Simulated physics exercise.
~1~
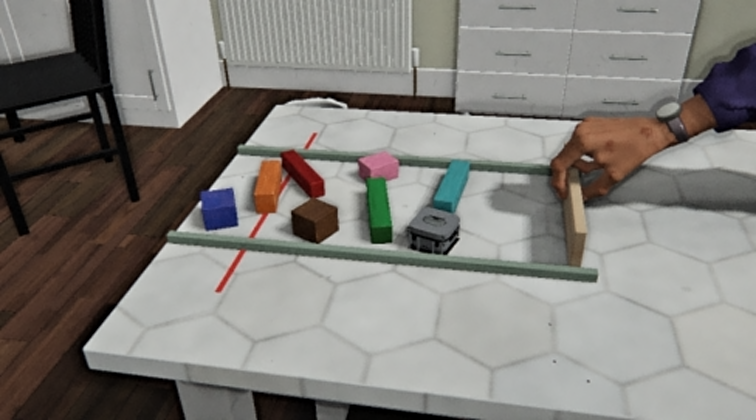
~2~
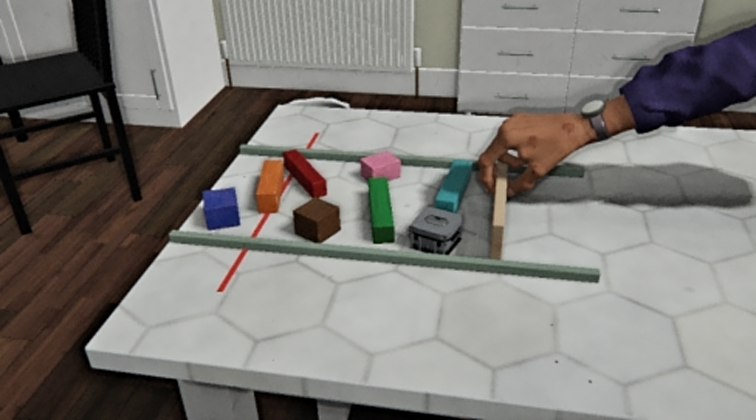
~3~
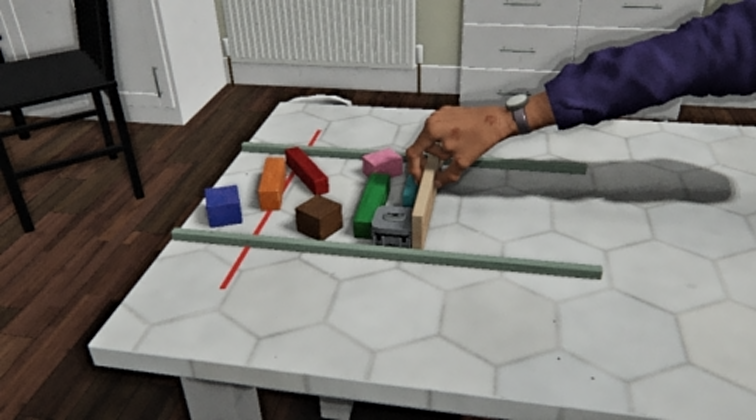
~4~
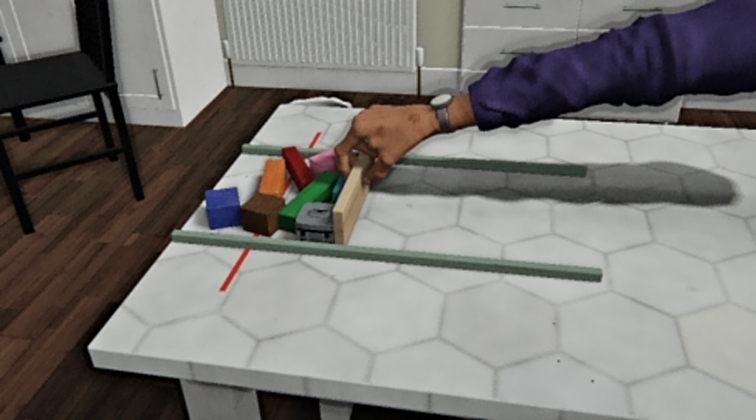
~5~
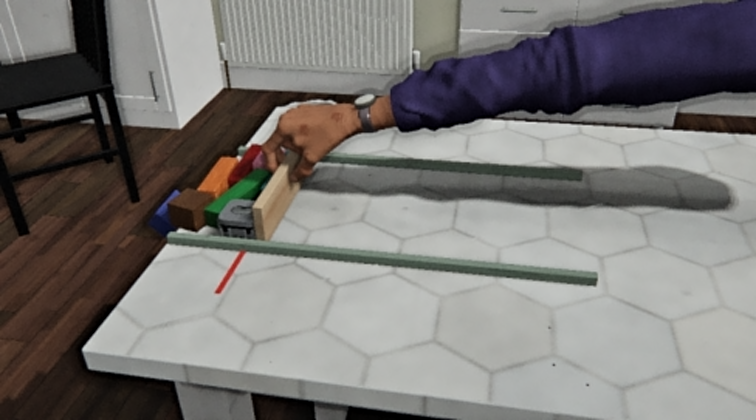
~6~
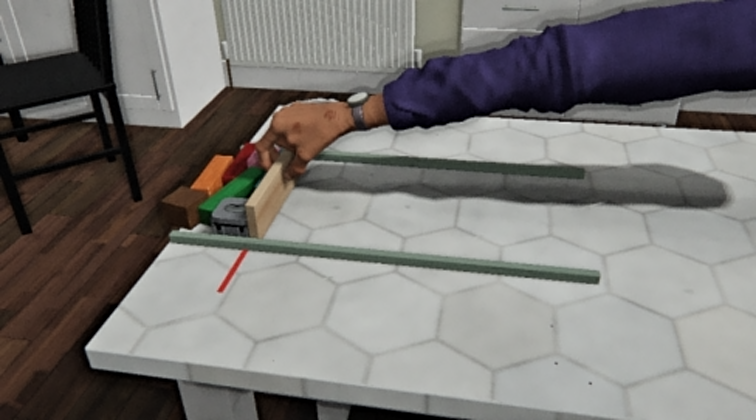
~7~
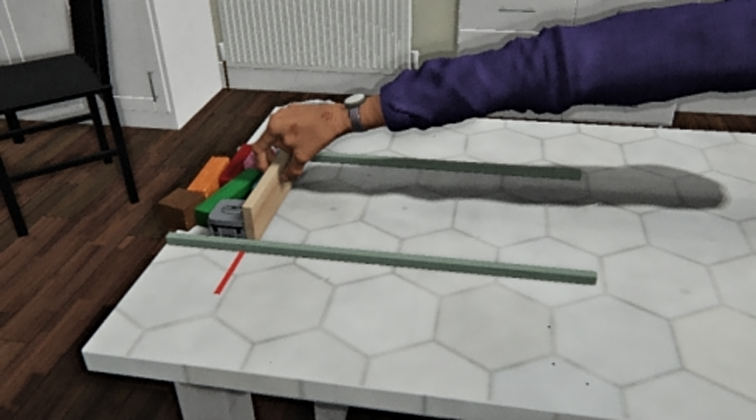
In this clip, a hand slides an upright wooden board leftward between two green rails on a tiled table, gathering colourful blocks and a grey case and pushing them past a red tape line, until the blue block disappears over the edge and the board stops with the rest bunched there.
